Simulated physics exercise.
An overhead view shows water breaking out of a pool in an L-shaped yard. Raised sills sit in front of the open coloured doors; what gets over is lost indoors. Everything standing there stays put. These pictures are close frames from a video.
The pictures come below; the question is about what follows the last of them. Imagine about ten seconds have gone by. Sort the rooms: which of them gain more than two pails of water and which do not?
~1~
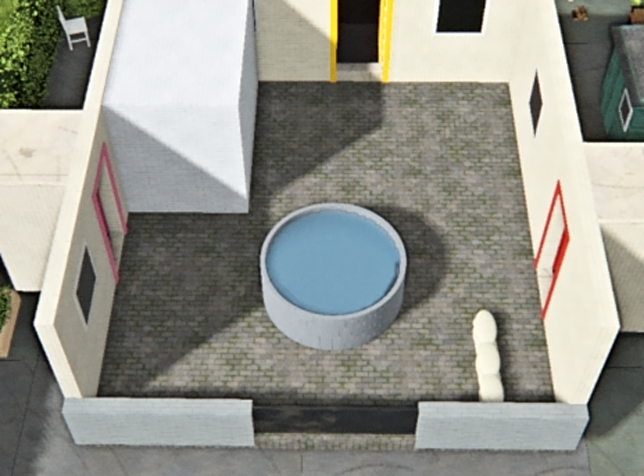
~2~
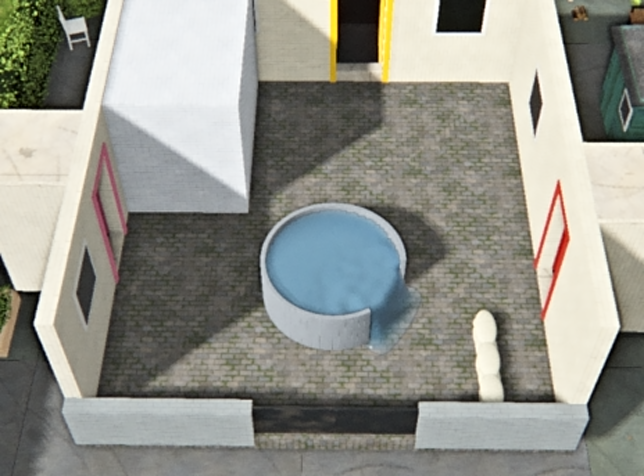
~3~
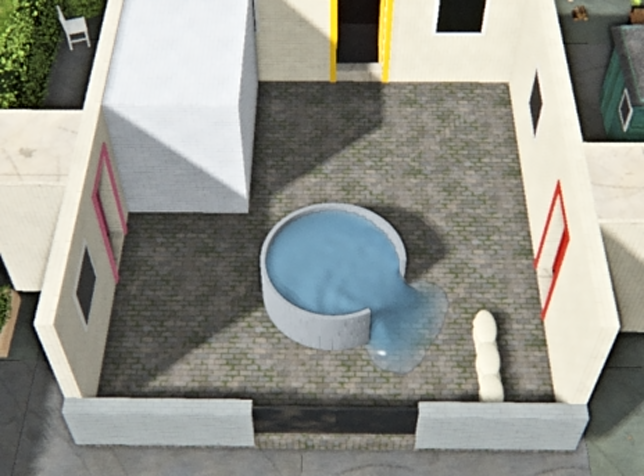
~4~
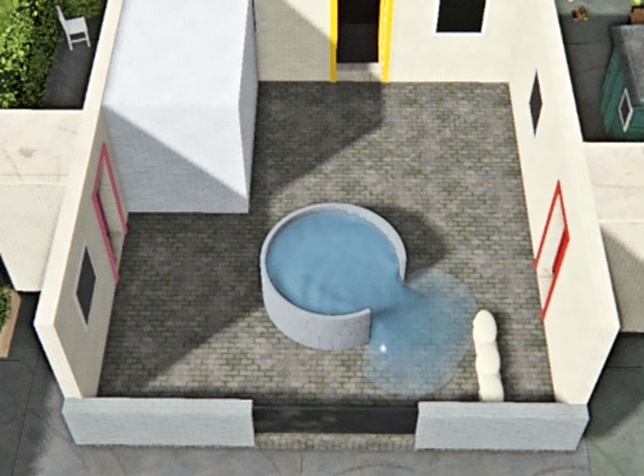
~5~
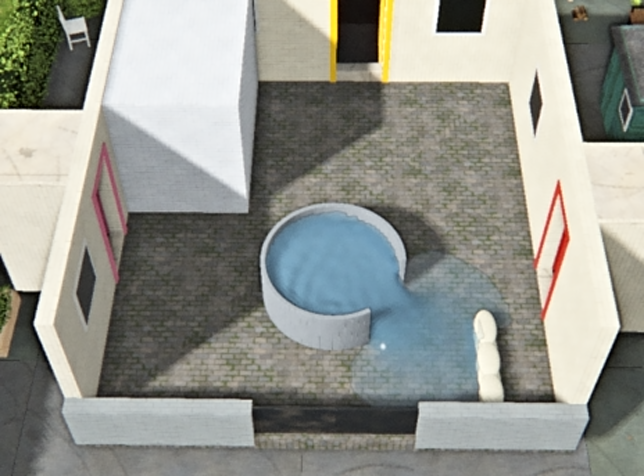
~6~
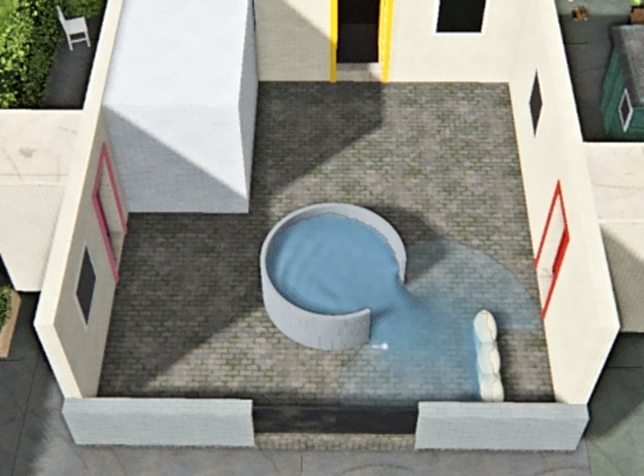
The yellow door gains no more; the red door gains more; the pink door gains no more.
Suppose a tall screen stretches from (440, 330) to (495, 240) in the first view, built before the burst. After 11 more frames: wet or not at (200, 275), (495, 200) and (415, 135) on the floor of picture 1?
One after the other: Dry, covered, under water.
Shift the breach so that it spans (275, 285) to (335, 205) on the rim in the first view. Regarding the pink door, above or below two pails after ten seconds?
I'd say pink tops the limit.
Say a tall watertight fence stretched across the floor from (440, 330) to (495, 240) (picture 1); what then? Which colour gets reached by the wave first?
The red door comes first.
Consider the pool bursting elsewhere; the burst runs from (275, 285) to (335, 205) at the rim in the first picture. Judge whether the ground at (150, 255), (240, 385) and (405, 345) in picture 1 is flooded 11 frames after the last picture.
Taking the three spots as listed, they end up inundated, spared and spared.
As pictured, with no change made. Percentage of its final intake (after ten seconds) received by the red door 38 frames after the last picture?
My guess is about 95 %.
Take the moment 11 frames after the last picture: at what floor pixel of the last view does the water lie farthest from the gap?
The front tops out at about (515, 173).
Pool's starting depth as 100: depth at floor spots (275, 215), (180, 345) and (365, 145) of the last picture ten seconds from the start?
In order: About 12, 10 and 6 in a hundred.
A moment on, water covers 20 % of the floor; the yellow door not reached, the red door over two buckets in, the pink door not reached.
Next, water covers 25 % of the floor; the yellow door not reached, the red door far over two buckets in, the pink door not reached.
Then, water covers 50 % of the floor; the yellow door not reached, the red door far over two buckets in, the pink door not reached.
Later, water covers 70 % of the floor; the yellow door wet at the sill, nothing in, the red door far over two buckets in, the pink door wet at the sill, nothing in.
In the end, water covers 95 % of the floor; the yellow door wet at the sill, nothing in, the red door far over two buckets in, the pink door under two buckets in.
